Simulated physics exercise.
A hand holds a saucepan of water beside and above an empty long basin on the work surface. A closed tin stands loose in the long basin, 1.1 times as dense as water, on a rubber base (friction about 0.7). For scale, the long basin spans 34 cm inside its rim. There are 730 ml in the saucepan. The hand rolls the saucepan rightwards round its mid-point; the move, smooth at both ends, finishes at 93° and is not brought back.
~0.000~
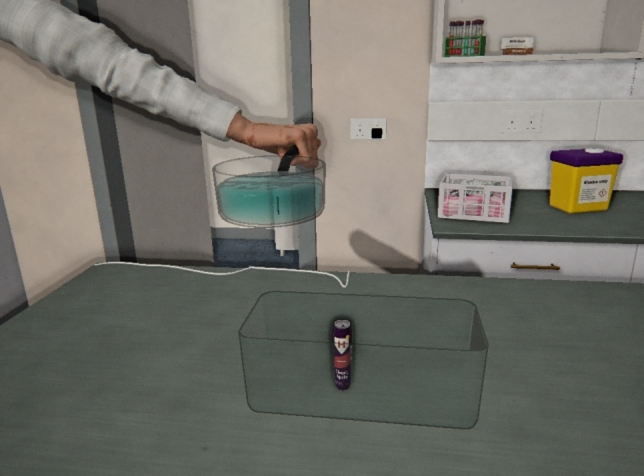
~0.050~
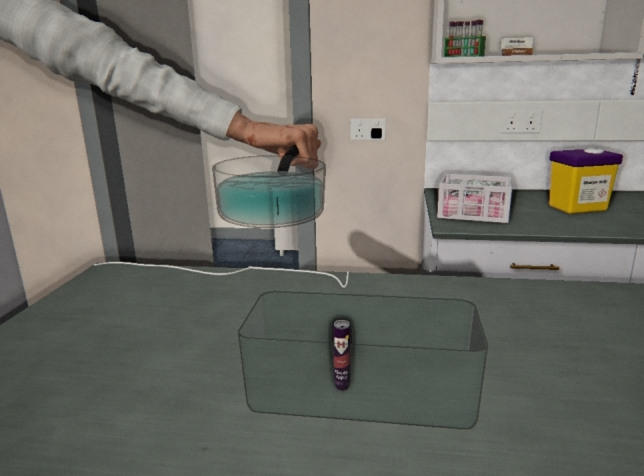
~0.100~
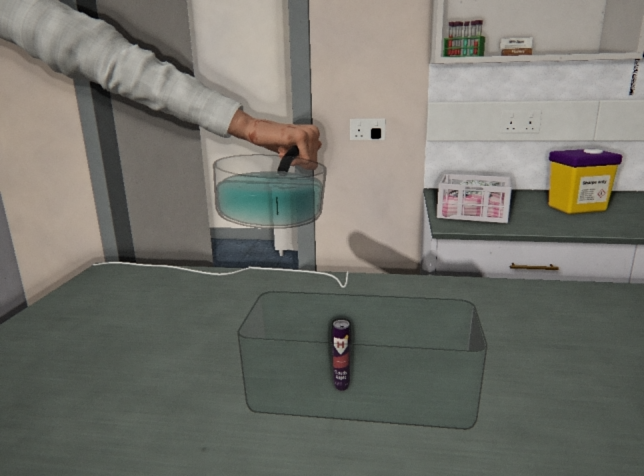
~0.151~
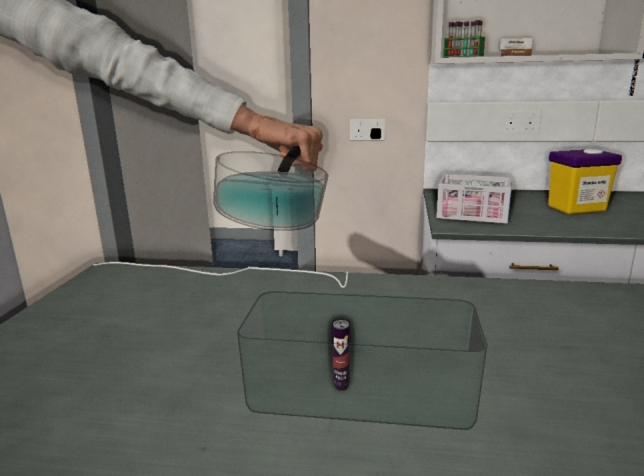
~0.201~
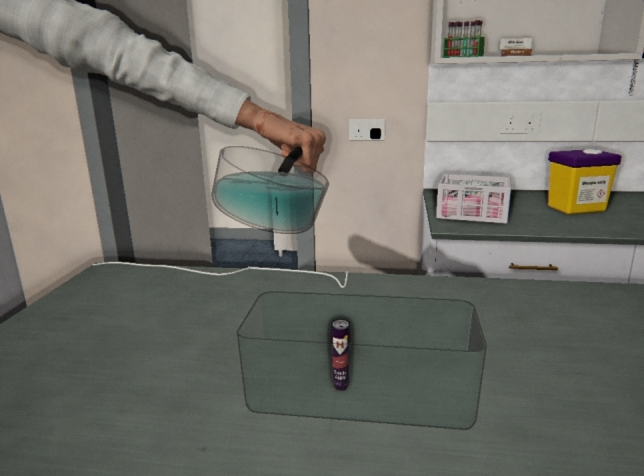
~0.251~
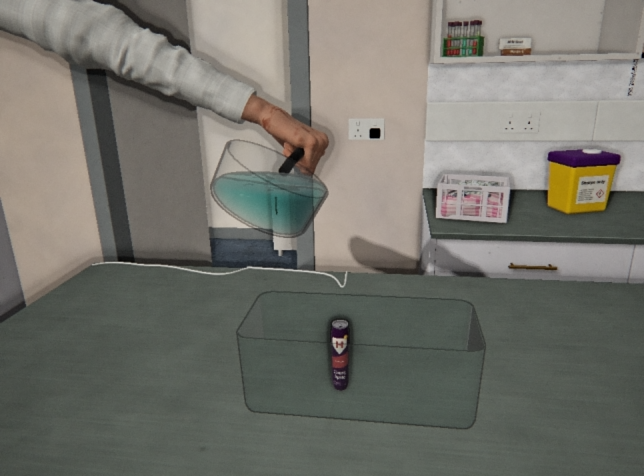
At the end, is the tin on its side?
The tin falls.
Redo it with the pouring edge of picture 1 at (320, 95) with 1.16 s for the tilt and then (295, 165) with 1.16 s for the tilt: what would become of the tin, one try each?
First it remains upright; then it stays up.
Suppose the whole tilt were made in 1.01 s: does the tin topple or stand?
The tin topples.
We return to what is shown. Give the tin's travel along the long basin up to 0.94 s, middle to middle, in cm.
About 7 cm.
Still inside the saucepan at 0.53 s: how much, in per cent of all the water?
About 34 per cent.
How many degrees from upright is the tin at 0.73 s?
It is at some 5°.
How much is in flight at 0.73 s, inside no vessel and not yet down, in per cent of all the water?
About 10 per cent.
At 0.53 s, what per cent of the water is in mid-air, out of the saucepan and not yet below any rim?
Near 54 in a hundred.
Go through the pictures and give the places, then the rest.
In the first frame, it leans 0°; its right rim is at (324, 167); the water meets the walls at (221, 181) and (323, 182); the long basin's rim runs from (251, 313) to (481, 325); the tin's top is at (342, 327).
In the second frame, it leans 1°; its right rim is at (324, 168); the water meets the walls at (221, 181) and (323, 183).
In the third frame, it leans 5°; its right rim is at (325, 172); the water meets the walls at (221, 180) and (323, 184).
In the fourth frame, it leans 11°; its right rim is at (327, 178); the water meets the walls at (221, 179) and (324, 185).
In the fifth frame, it leans 19°; its right rim is at (327, 187); the water meets the walls at (220, 178) and (325, 187).
In the sixth frame, it leans 29°; its right rim is at (327, 196); the water meets the walls at (217, 176) and (328, 190); 1 per cent is over the edge.
Then, 0.53 s in, the tilt is 83° and 34 per cent is still to pour; the tin stands where it began.
Then, 0.73 s in, the tilt is 93° and 11 per cent is still to pour; the tin leans 5°.
Then, 0.94 s in, the tilt is 93° and 3 per cent is still to pour; the tin lies on its side.
Then, 1.17 s in, the tilt is 93° and 1 per cent is still to pour; the tin lies on its side.
Finally, the tin lies on its side.
